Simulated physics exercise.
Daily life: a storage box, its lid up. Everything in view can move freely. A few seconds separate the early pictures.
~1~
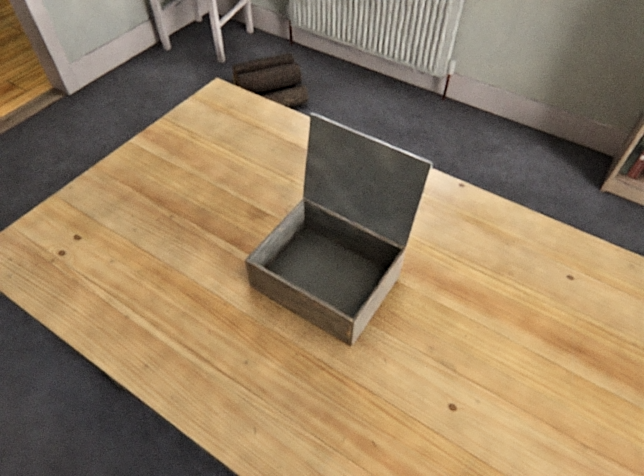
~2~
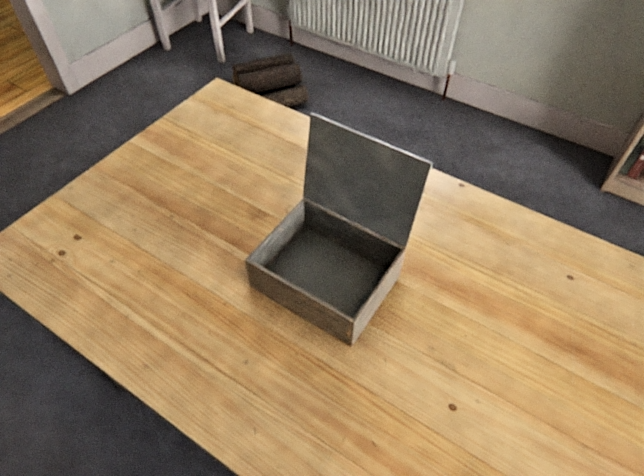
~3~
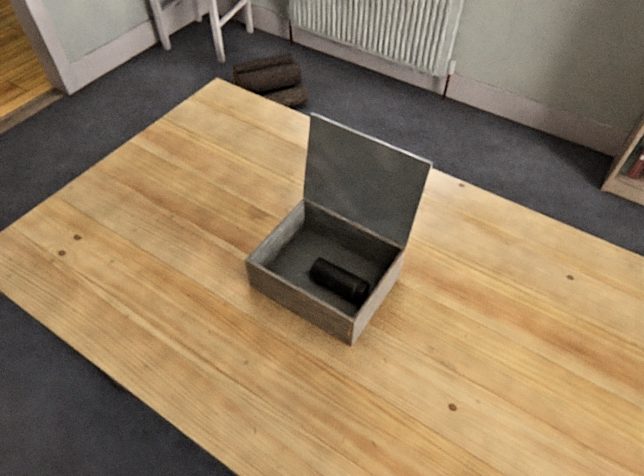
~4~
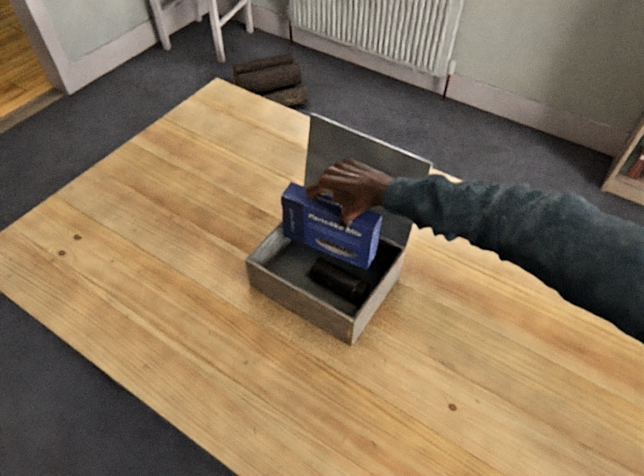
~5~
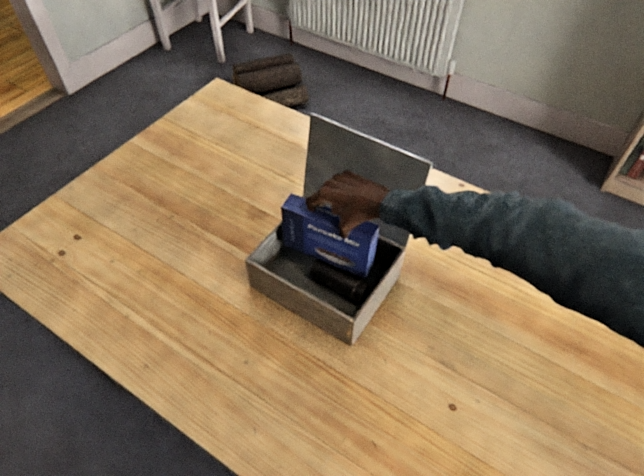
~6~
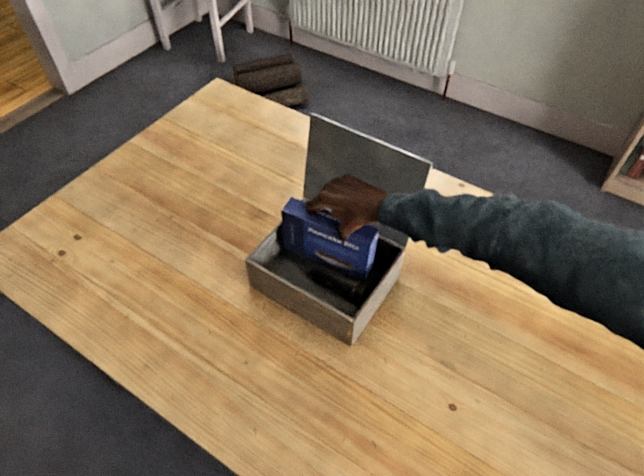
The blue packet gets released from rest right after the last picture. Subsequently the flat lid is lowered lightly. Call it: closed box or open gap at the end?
Closed box.
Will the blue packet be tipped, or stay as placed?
At the finish it goes crooked.
Then, 0.50 s after the last picture, blue packet on its side near (329, 260); black shaker rolled about its own width.
Then, 1.40 s after the last picture, lid 70° above the rim; blue packet on its side near (328, 261); black shaker rolled about its own width.
Then, 2.10 s after the last picture, lid 23° above the rim; blue packet on its side near (328, 261); black shaker rolled about its own width.
At rest, lid shut; tipped over in the box, blue packet; moved from the start, black shaker. Seen from the same camera at the end, blue packet near (328, 261).
